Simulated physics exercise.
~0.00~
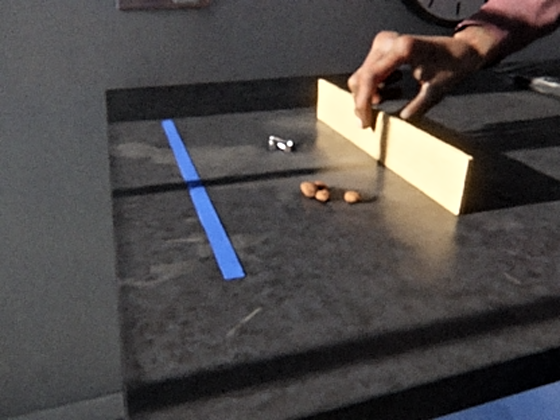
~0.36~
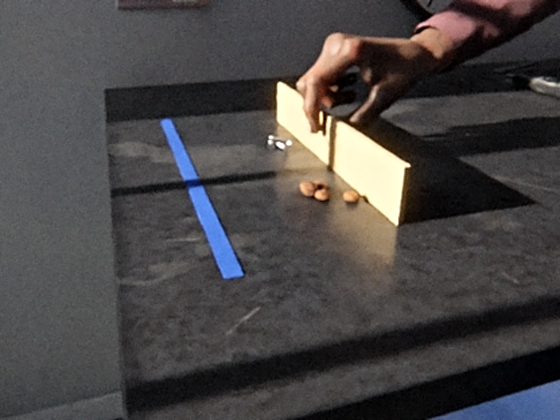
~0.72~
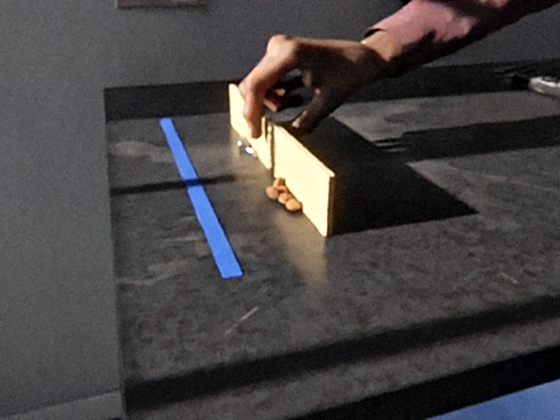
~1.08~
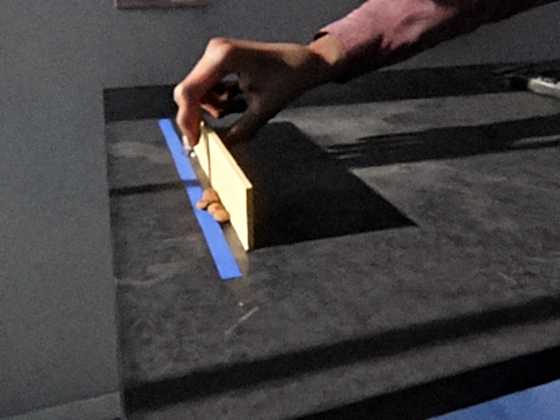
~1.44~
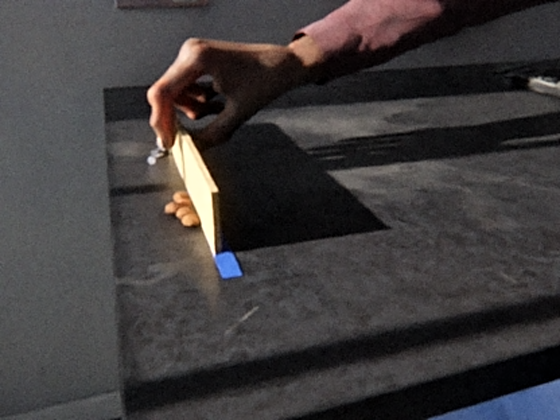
On a dark tabletop, a hand sliding an upright card left, pushing small loose bits past blue tape and stopping there.
